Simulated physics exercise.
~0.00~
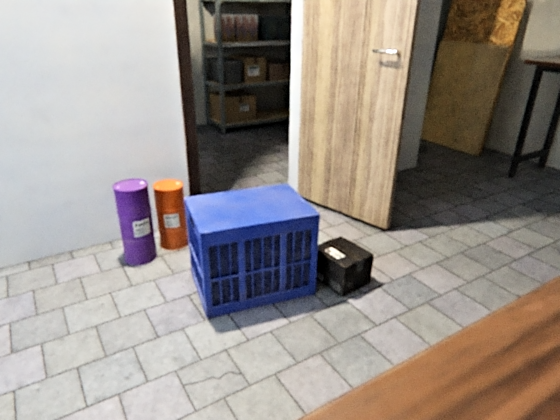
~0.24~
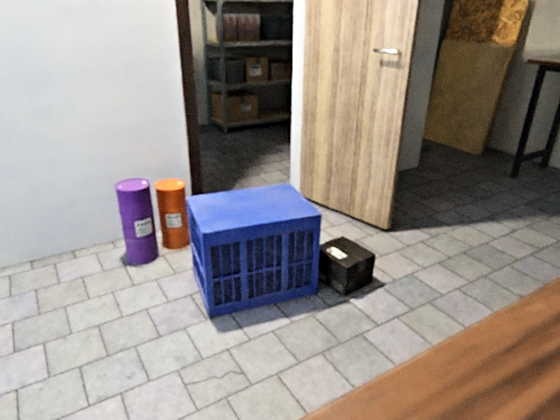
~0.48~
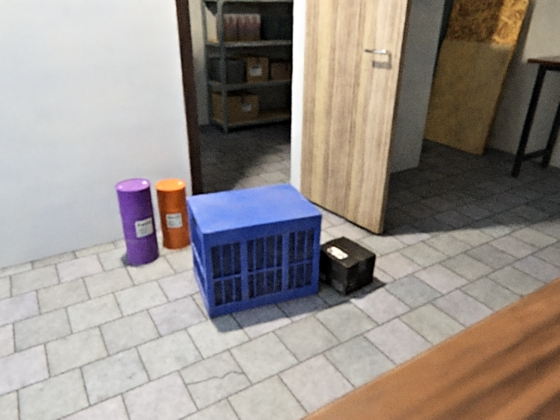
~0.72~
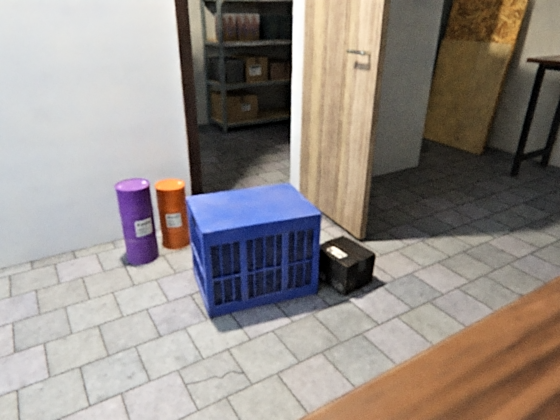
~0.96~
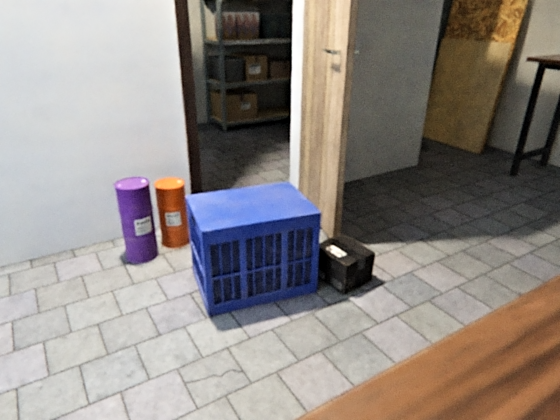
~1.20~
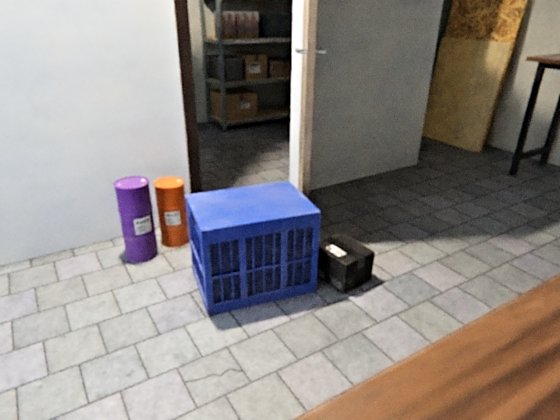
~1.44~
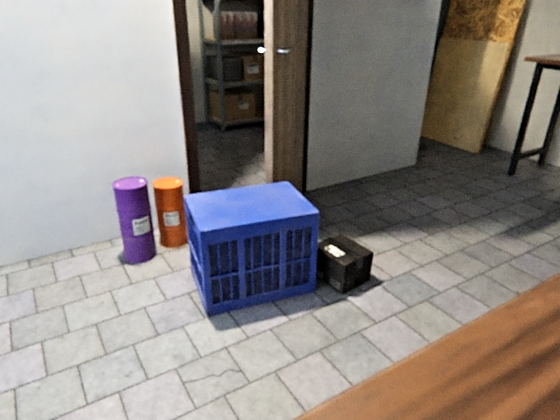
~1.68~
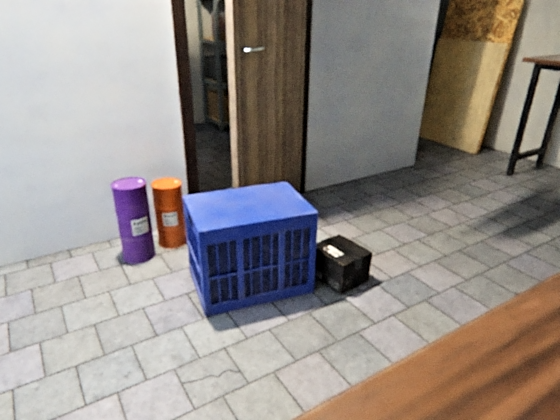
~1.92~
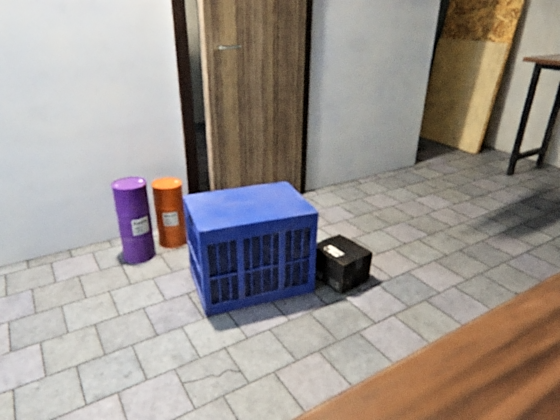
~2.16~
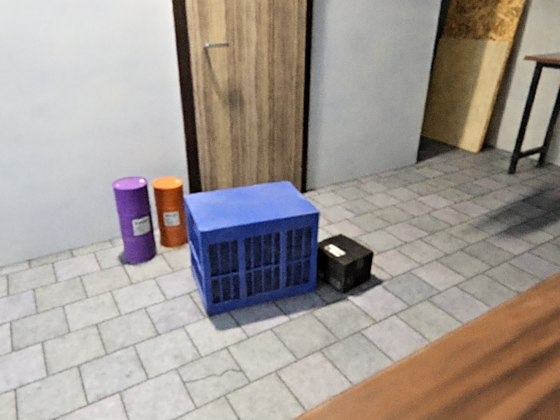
In a tiled room, an open wooden door swings shut behind a blue chest.
